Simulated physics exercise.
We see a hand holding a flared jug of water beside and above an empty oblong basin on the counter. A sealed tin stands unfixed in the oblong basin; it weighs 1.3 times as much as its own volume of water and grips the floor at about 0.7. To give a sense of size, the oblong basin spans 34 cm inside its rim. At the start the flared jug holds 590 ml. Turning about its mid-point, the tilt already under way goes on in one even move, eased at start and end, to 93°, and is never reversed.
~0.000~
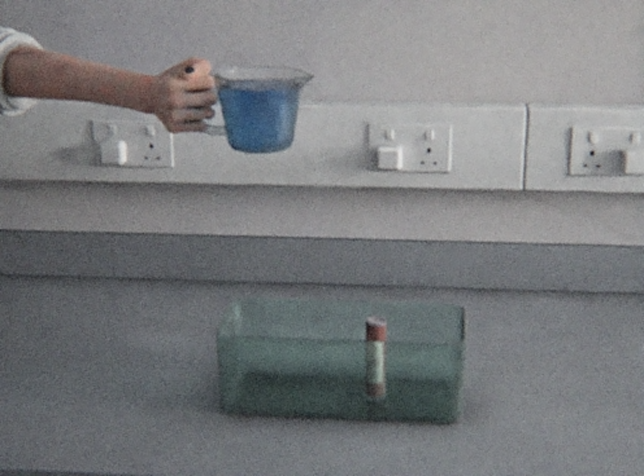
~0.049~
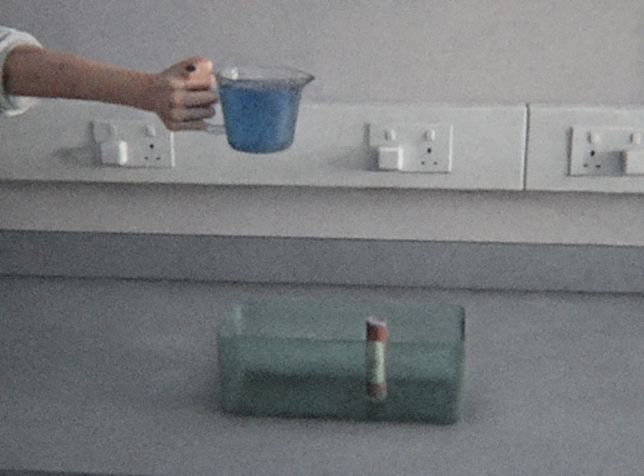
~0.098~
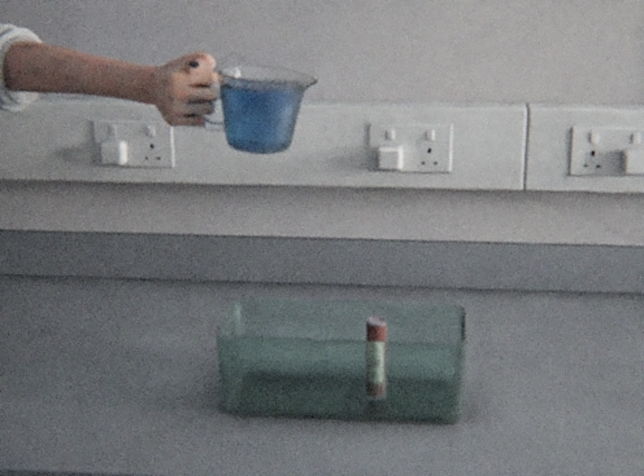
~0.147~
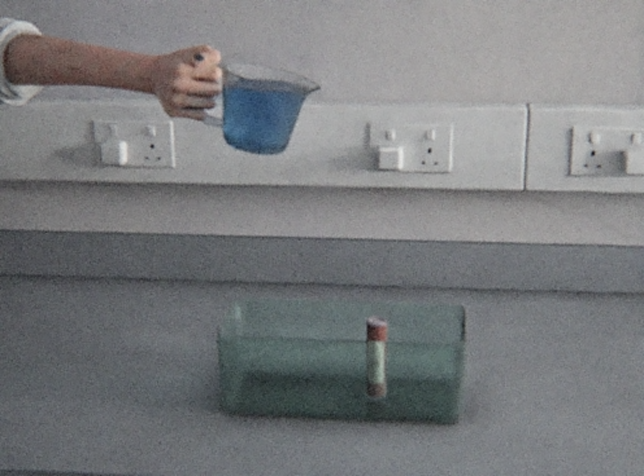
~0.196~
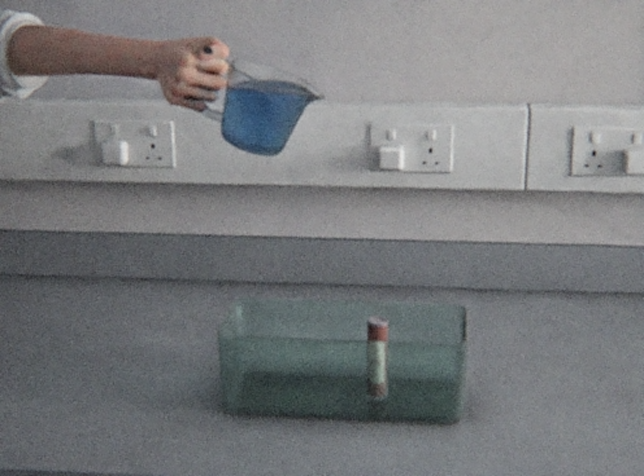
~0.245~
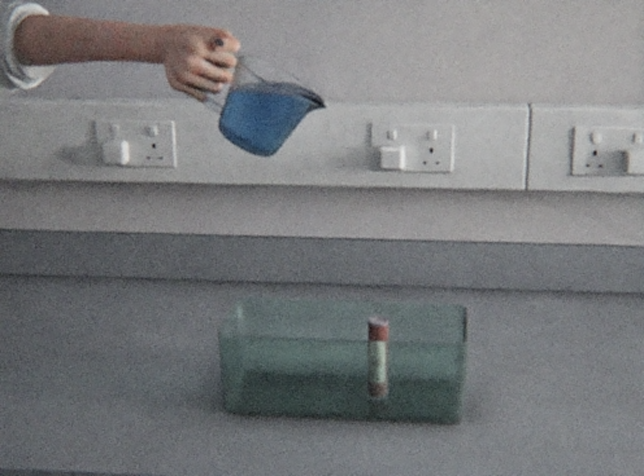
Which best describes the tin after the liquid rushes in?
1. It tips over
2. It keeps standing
Answer: 2.
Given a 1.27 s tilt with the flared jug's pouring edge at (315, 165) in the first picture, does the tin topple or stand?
Then it tips over.
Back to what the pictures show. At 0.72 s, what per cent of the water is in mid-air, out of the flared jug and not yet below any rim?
I'd say some 36 per cent is in the air.
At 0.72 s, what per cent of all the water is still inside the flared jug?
I'd estimate some 12 per cent.
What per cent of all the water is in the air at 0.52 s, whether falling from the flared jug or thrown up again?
Close to 48 in a hundred.
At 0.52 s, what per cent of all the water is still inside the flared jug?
At that time about 50 in a hundred parts are still held.
After 0.52 s the tilt is 84° and 50 per cent is still to pour; the tin stands where it began.
After 0.72 s the tilt is 93° and 12 per cent is still to pour; the tin stands where it began.
After 0.92 s the tilt is 93° and 2 per cent is still to pour; the tin stands where it began.
After 1.15 s the tilt is 93° and 1 per cent is still to pour; the tin stands where it began.
In the end the tin stands where it began.
